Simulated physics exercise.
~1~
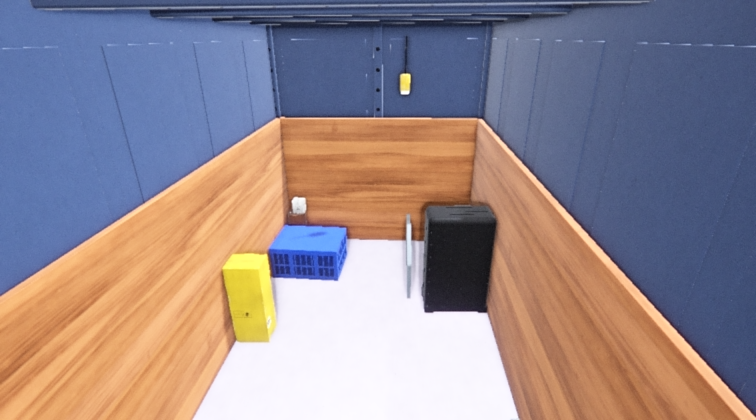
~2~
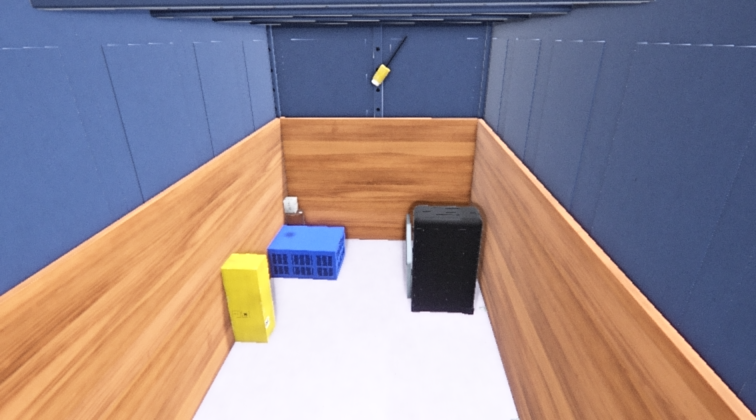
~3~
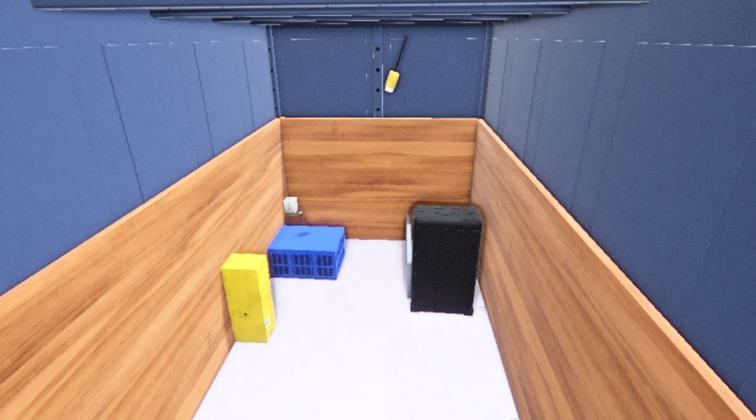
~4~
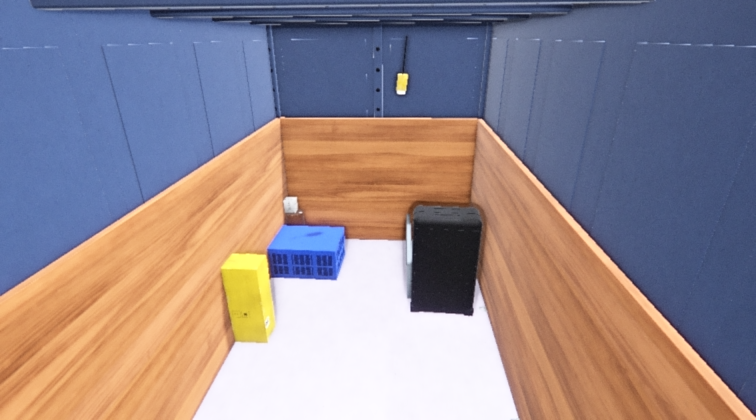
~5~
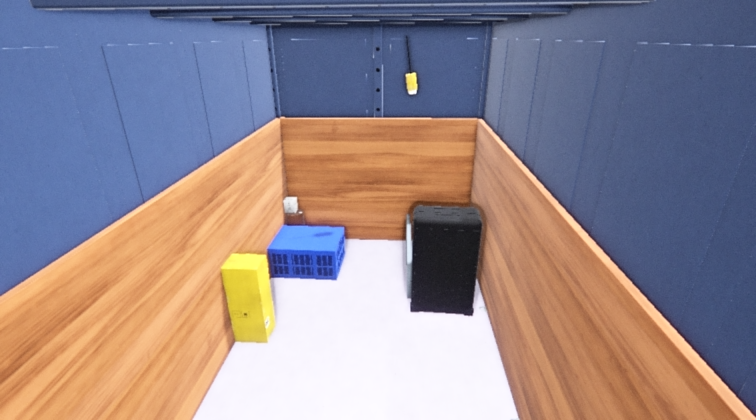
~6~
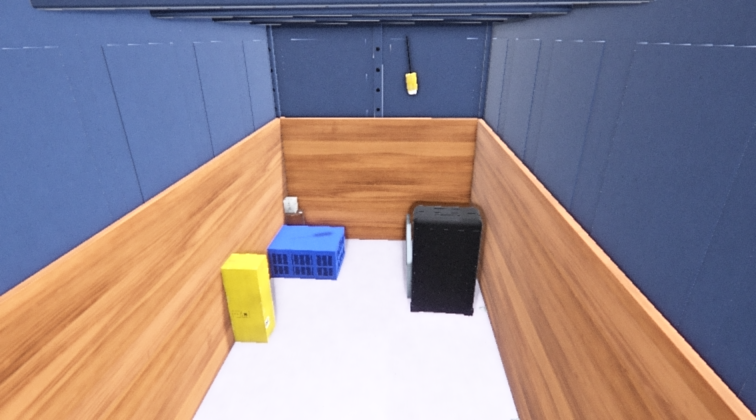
In a van's load bay, a hanging lamp swings as the black case and white box shift slightly left, then stay upright.
